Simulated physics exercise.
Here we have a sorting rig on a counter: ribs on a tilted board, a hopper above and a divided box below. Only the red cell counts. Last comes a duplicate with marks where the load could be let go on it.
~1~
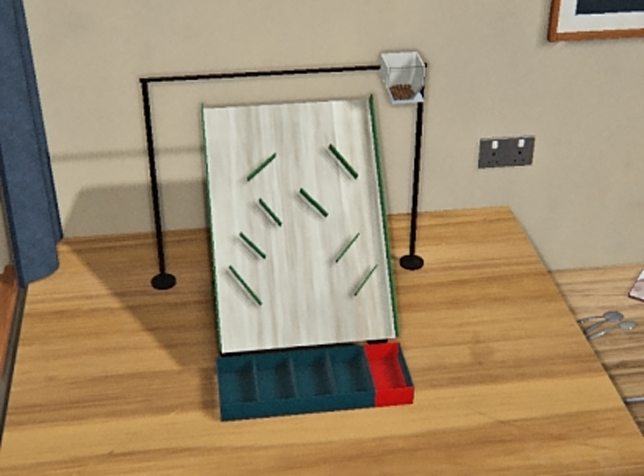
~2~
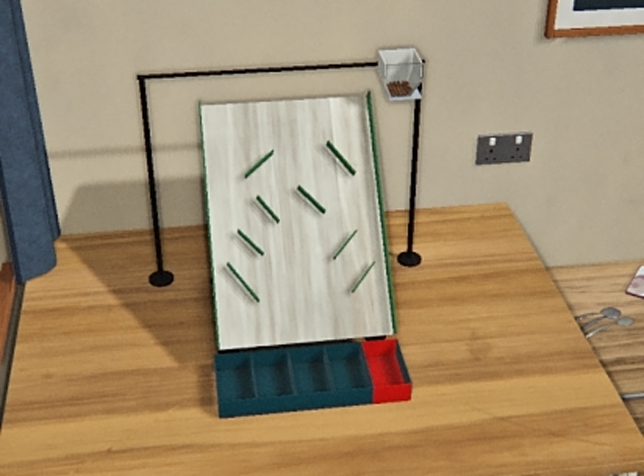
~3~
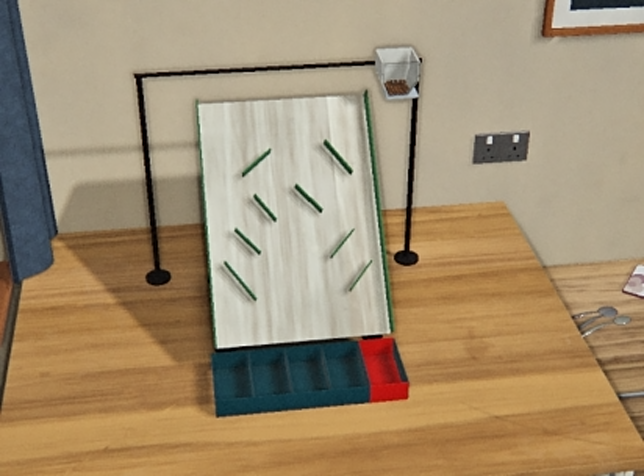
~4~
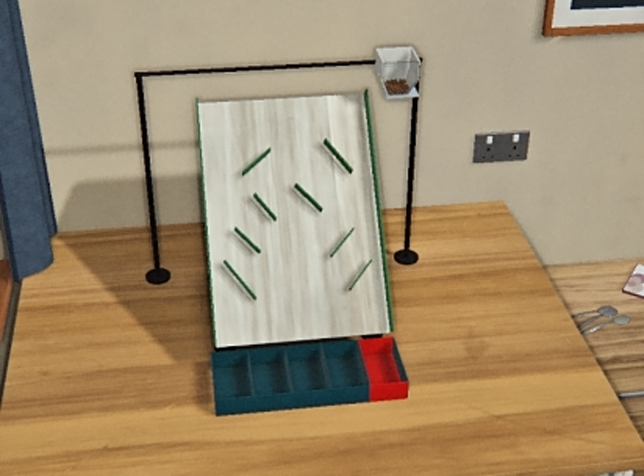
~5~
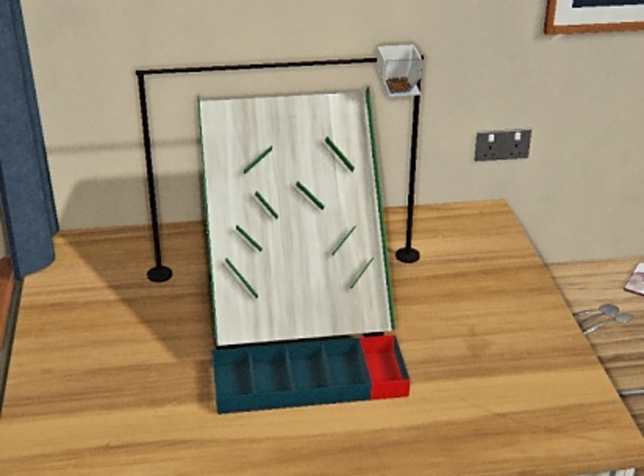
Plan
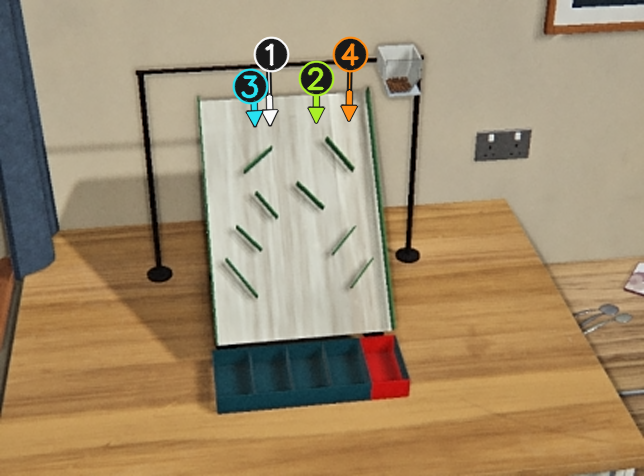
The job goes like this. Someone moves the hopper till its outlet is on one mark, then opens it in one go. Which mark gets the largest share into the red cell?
Go for 4.
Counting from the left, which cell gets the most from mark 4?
It is the fifth one.
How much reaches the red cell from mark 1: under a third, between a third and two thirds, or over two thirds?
Under a third.
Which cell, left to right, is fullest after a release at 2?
The third from the left.
On the marked copy, mark 1 meets the board at (270, 119); mark 2 meets the board at (316, 117); mark 3 meets the board at (254, 120); mark 4 meets the board at (349, 115).
For mark 1, not one piece in the red cell, almost all in other cells, about a tenth outside the box.
For mark 2, roughly a quarter in the red cell, roughly two thirds in other cells.
For mark 3, not one piece in the red cell, almost all in other cells, just a few outside the box.
For mark 4, the larger part in the red cell, about a tenth in other cells, about a tenth outside the box.
